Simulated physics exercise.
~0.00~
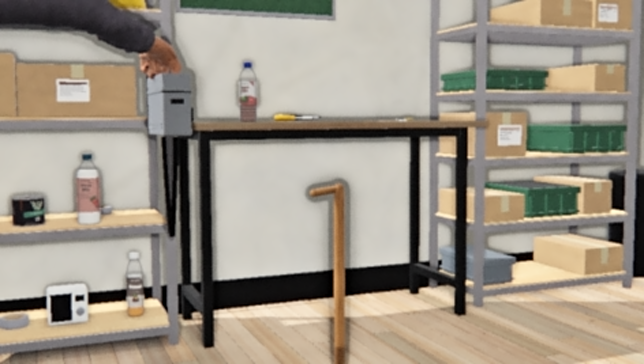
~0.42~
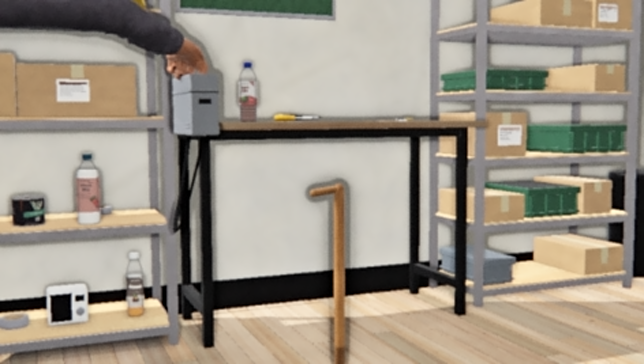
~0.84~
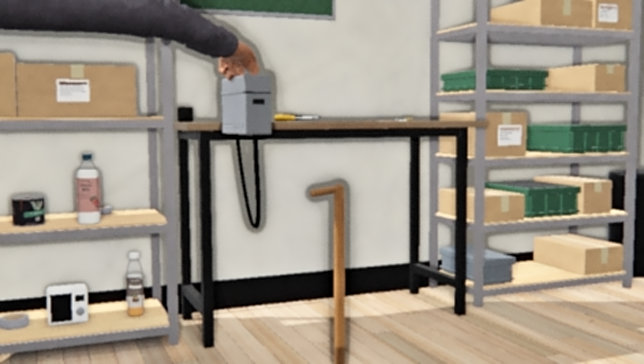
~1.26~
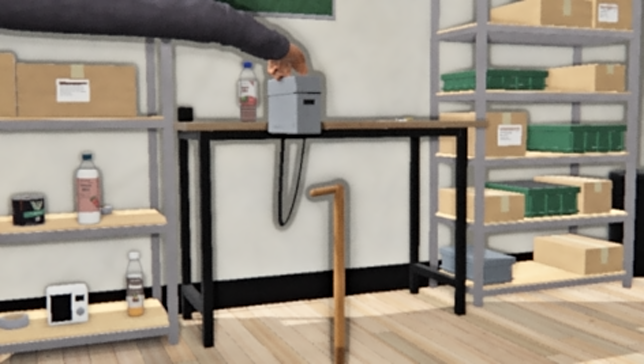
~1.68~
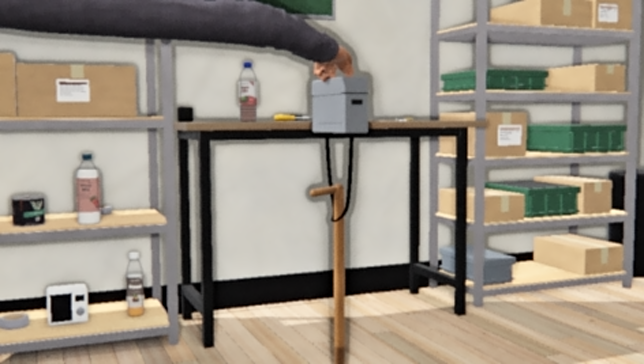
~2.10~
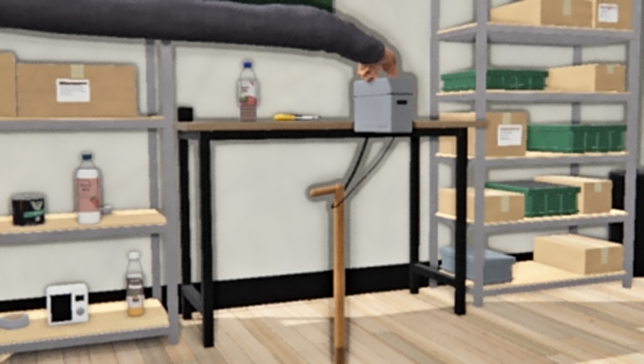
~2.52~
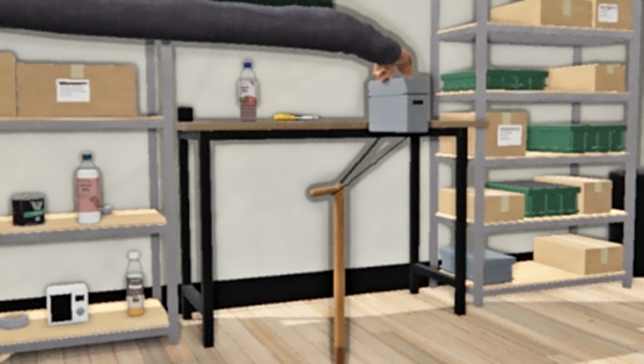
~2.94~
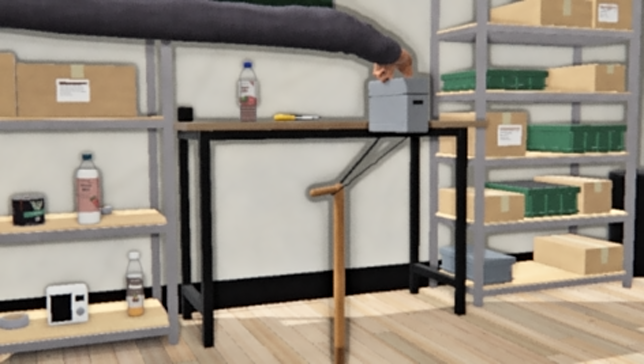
In a storage room with shelves and a narrow table, a hand carried a grey case to the right above a wooden post, its dangling dark strap caught on the post's sideways hook, and the hand stopped with the strap pulled tight.
